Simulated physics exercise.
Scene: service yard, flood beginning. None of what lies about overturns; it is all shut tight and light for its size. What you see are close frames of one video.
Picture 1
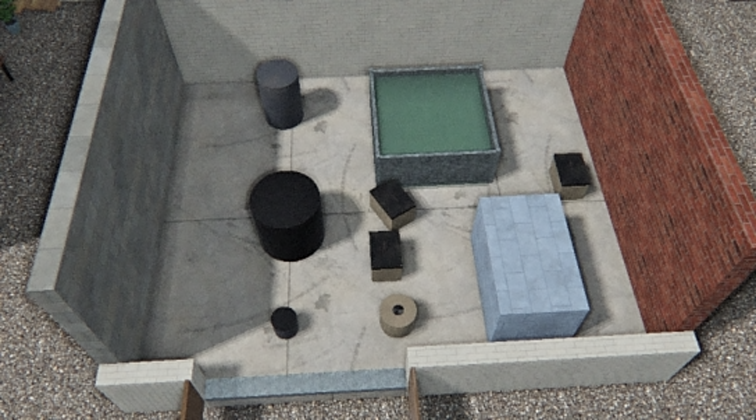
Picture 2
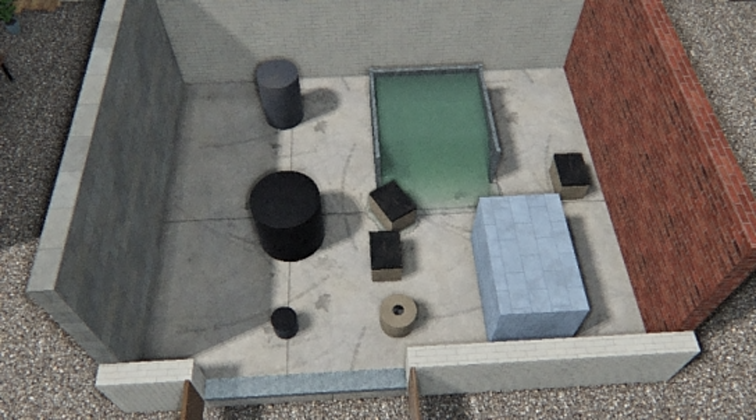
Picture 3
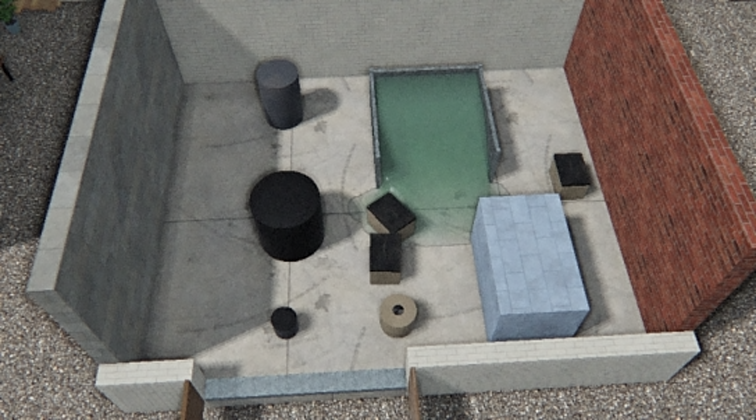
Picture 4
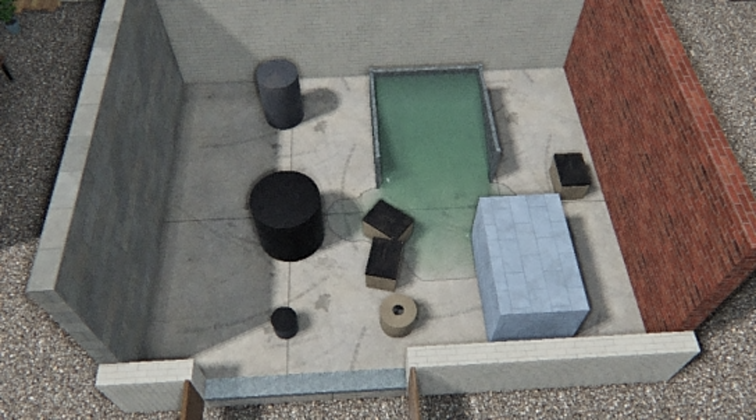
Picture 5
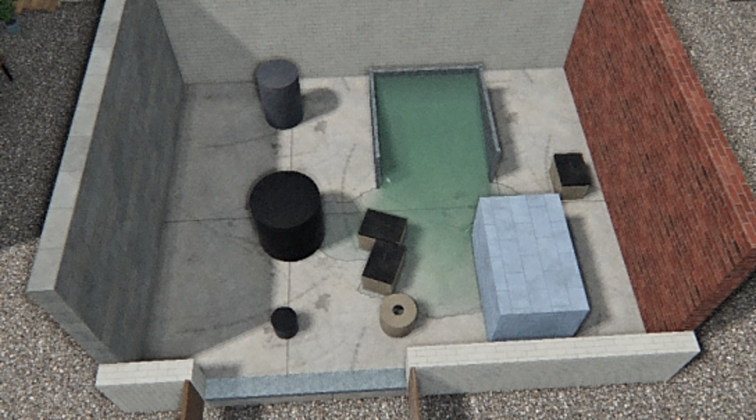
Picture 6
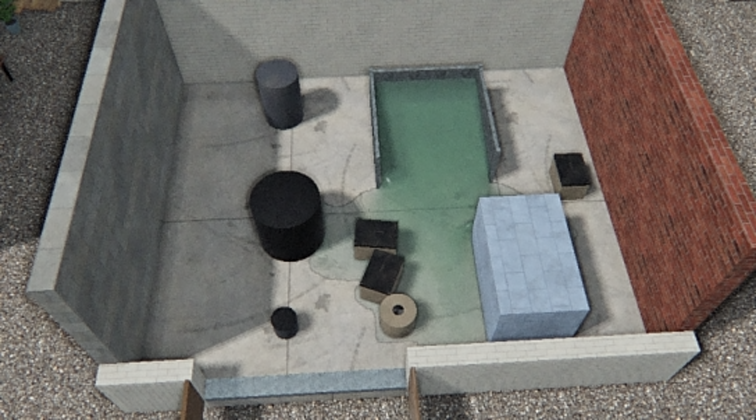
Green water spread from the open front of a walled tank across the yard floor, and two dark-topped boxes in its path turned and slid slightly toward the front, the nearer one shifting less.
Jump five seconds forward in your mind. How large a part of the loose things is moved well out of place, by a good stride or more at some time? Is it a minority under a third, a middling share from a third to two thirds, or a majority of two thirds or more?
A majority of two thirds or more.
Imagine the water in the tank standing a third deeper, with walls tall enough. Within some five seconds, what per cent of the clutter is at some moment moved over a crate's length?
Roughly 100 per cent of them.
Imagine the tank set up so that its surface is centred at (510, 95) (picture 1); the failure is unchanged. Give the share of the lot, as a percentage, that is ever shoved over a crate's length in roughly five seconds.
Roughly 100 in a hundred.
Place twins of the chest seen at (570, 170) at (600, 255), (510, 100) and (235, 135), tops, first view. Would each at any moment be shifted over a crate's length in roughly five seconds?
Per listing: Cleared out, largely stays, largely stays.
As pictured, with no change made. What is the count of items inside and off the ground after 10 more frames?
My tally gives 1.
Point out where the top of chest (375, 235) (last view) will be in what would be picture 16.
It should be at roughly (236, 364).
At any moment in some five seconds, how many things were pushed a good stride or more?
Result - 5.
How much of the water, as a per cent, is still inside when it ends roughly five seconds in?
70 %.
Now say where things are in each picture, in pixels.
In the first picture, a chest at (393, 197) rests on the ground; a chest at (386, 249) rests on the ground; 0 of 5 have shifted.
In the second picture, a chest at (393, 200), on the bottom, close to its start; a chest at (386, 249) rests on the ground; 0 of 5 have shifted.
In the third picture, a chest at (391, 212), on the bottom, close to its start; a chest at (385, 252) rests on the ground, close to its start; 1 of 5 have shifted.
In the fourth picture, a chest at (388, 219), on the bottom, a stride from its start; a chest at (384, 257) rests on the ground, close to its start; 2 of 5 have shifted.
In the fifth picture, a chest at (383, 226) rests on the ground, a stride from its start; a chest at (384, 261) rests on the ground, close to its start; 2 of 5 have shifted.
In the sixth picture, a chest at (376, 233) rests on the ground, a stride from its start; a chest at (382, 271), on the bottom, a stride from its start; 2 of 5 have shifted.
A moment on, 2 of 5 are well off their spots; 1 afloat.
Next, 4 of 5 are well off their spots; 1 afloat.
Later, 5 of 5 are well off their spots; 0 afloat.
In the end, 5 of 5 are well off their spots, and 5 have been at some point; 1 afloat.
